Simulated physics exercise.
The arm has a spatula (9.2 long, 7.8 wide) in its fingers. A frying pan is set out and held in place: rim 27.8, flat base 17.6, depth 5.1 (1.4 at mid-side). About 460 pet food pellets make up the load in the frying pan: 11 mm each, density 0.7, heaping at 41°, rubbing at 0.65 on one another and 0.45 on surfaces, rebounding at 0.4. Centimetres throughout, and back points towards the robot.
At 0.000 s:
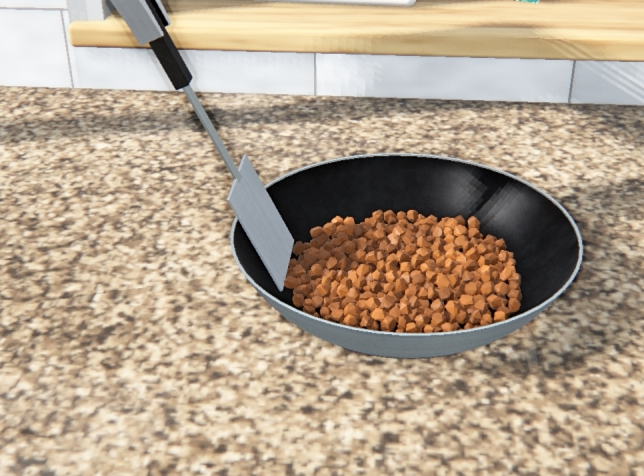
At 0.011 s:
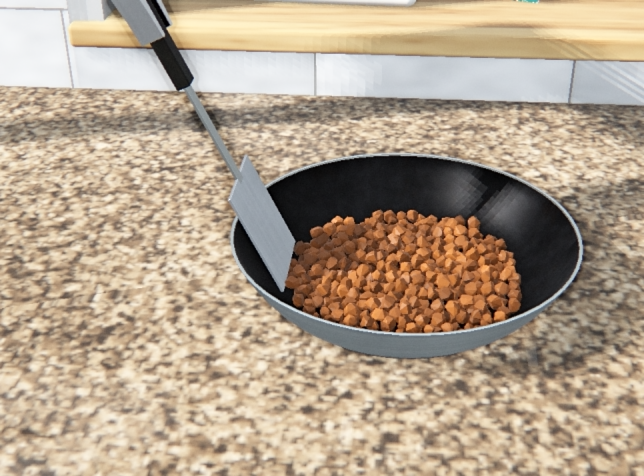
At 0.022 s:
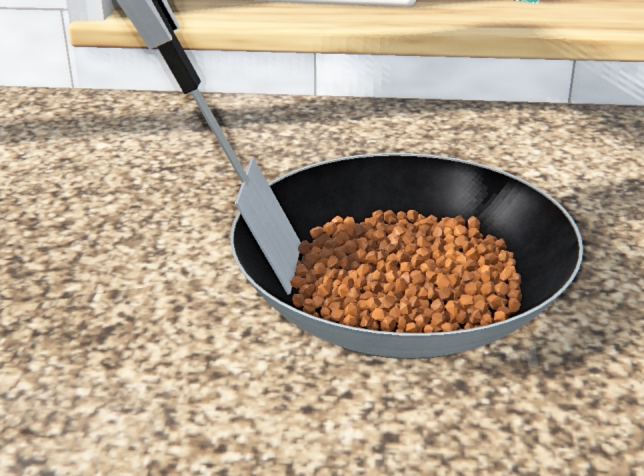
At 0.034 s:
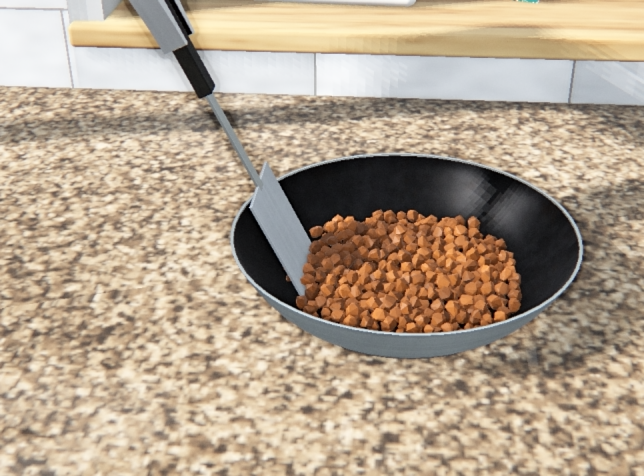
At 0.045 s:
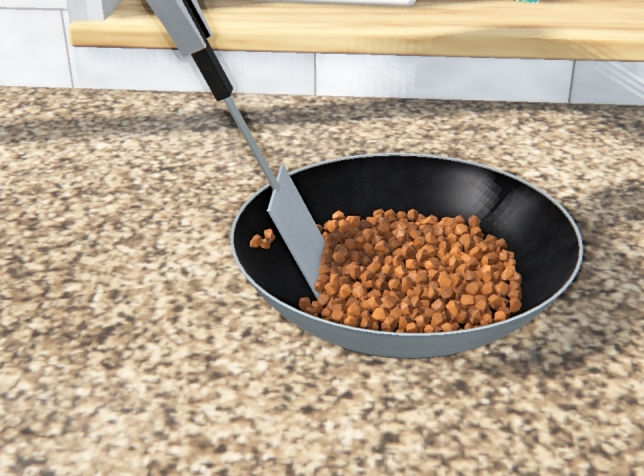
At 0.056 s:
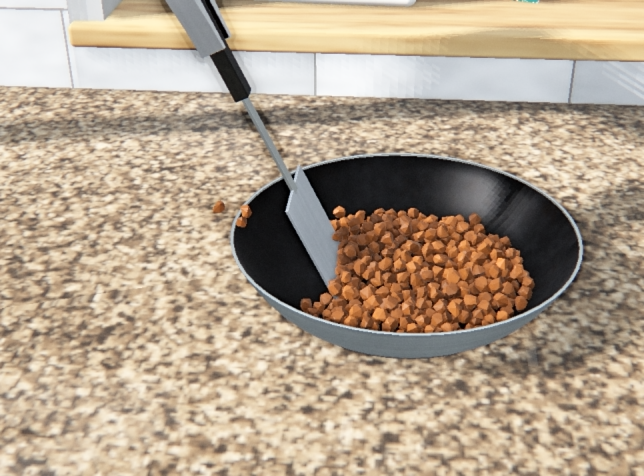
At first, a spatula held by a robot arm rests at the left side of a dark frying pan heaped with brown pellets. The blade then slides a short way right into the pile, and a few pellets pop out behind it to the left, reaching the pan's rim and beyond.
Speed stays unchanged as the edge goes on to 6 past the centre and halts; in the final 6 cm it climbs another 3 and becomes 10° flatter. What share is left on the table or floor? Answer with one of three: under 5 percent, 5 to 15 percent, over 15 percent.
5 to 15 percent.
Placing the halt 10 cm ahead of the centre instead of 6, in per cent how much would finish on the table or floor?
Then the share is near 30 in a hundred.
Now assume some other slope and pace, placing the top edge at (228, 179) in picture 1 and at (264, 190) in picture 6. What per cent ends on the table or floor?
It works out to about 0 %, more or less.
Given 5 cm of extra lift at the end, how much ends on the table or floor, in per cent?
Result: Approx. 10 %.
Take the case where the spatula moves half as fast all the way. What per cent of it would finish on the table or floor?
I'd expect near 0 per cent.
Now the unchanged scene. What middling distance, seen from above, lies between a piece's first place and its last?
Level distance of roughly 5 cm.
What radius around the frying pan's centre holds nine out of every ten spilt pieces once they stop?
Some 40 cm from the centre.
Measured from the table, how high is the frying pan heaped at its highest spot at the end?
Height at the end: Around 6.0 cm.
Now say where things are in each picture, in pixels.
In the first picture, spatula top edge at (237, 176), sloping 65°; upper third of the load around (408, 266), from x 290 to 515, top at y 215; 463 in the frying pan.
In the second picture, spatula top edge at (238, 176), sloping 65°; upper third of the load around (408, 266), from x 290 to 515, top at y 215.
In the third picture, spatula top edge at (244, 179), sloping 65°; upper third of the load around (407, 266), from x 295 to 515, top at y 215.
In the fourth picture, spatula top edge at (258, 183), sloping 65°; upper third of the load around (400, 266), from x 290 to 515, top at y 215.
In the fifth picture, spatula top edge at (276, 186), sloping 65°; upper third of the load around (397, 260), from x 255 to 515, top at y 215.
In the sixth picture, spatula top edge at (293, 187), sloping 65°; upper third of the load around (405, 256), from x 220 to 530, top at y 205; 462 in the frying pan, 1 on the blade or in flight.
After 0.08 s, sloping 65°, highest piece 15 above the table; 460 in the frying pan, 3 on the blade or in flight.
After 0.11 s, sloping 62°, highest piece 21 above the table; 460 in the frying pan, 3 on the blade or in flight.
After 0.32 s, sloping 55°, highest piece 45 above the table; 424 in the frying pan, 27 on the table or floor, 12 on the blade or in flight.
After 1.37 s, sloping 55°, highest piece 6 above the table; 422 in the frying pan, 41 on the table or floor.
At rest, 422 in the frying pan, 41 on the table or floor. That is 9 % on the table or floor.
